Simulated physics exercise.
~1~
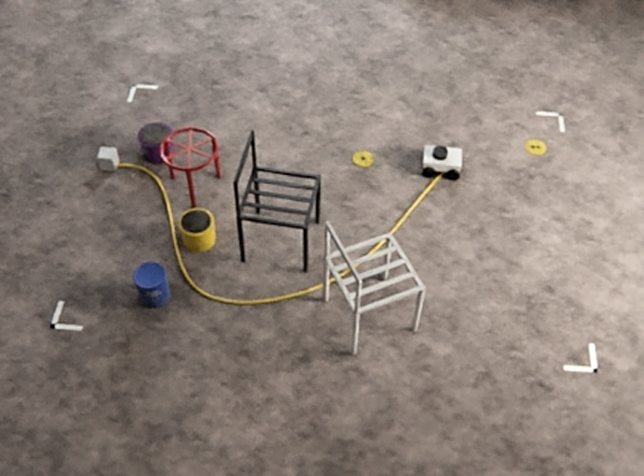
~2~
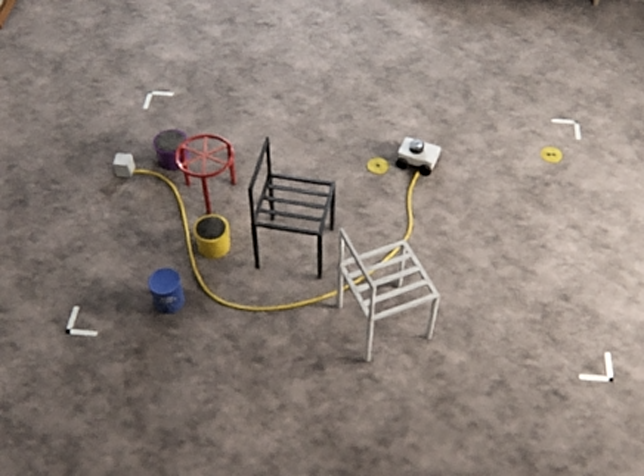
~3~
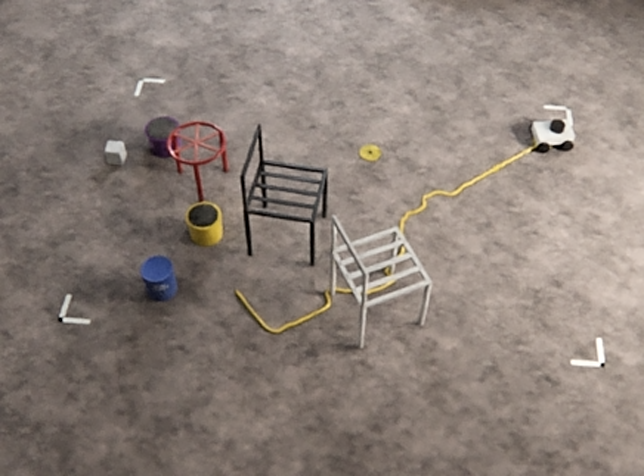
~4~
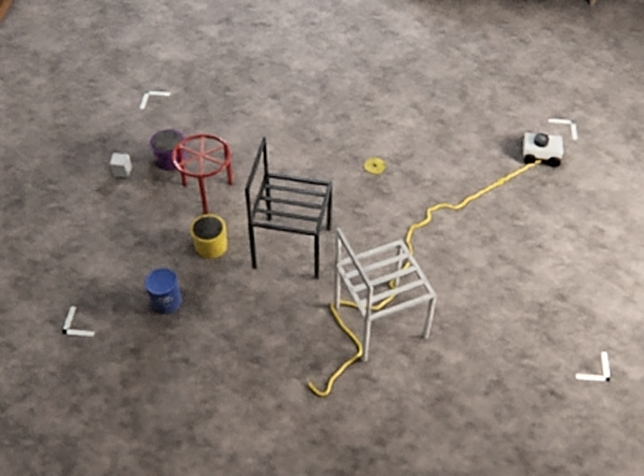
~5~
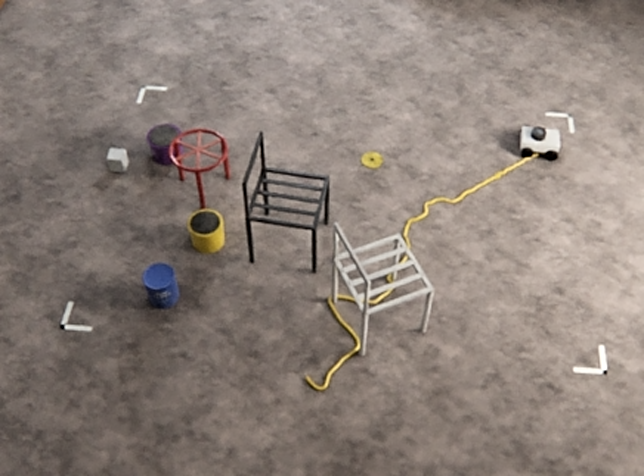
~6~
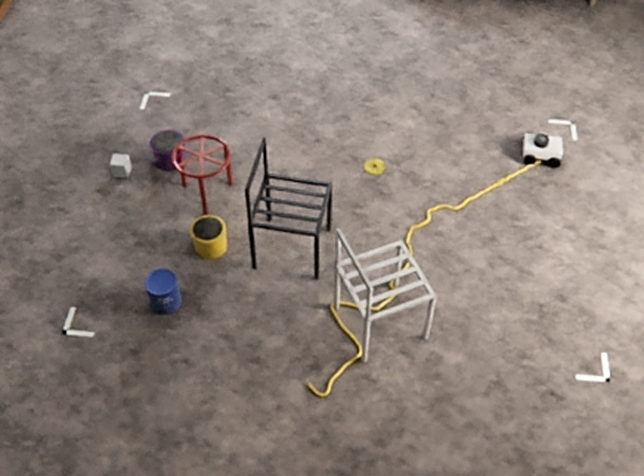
The footage shows a small white cart trailing a yellow lead on a floor among pots, a blue bin, a red stool and two chairs. The cart moves slightly left, then drives right, and the lead comes free from its fixed end and lies loose near the white chair.
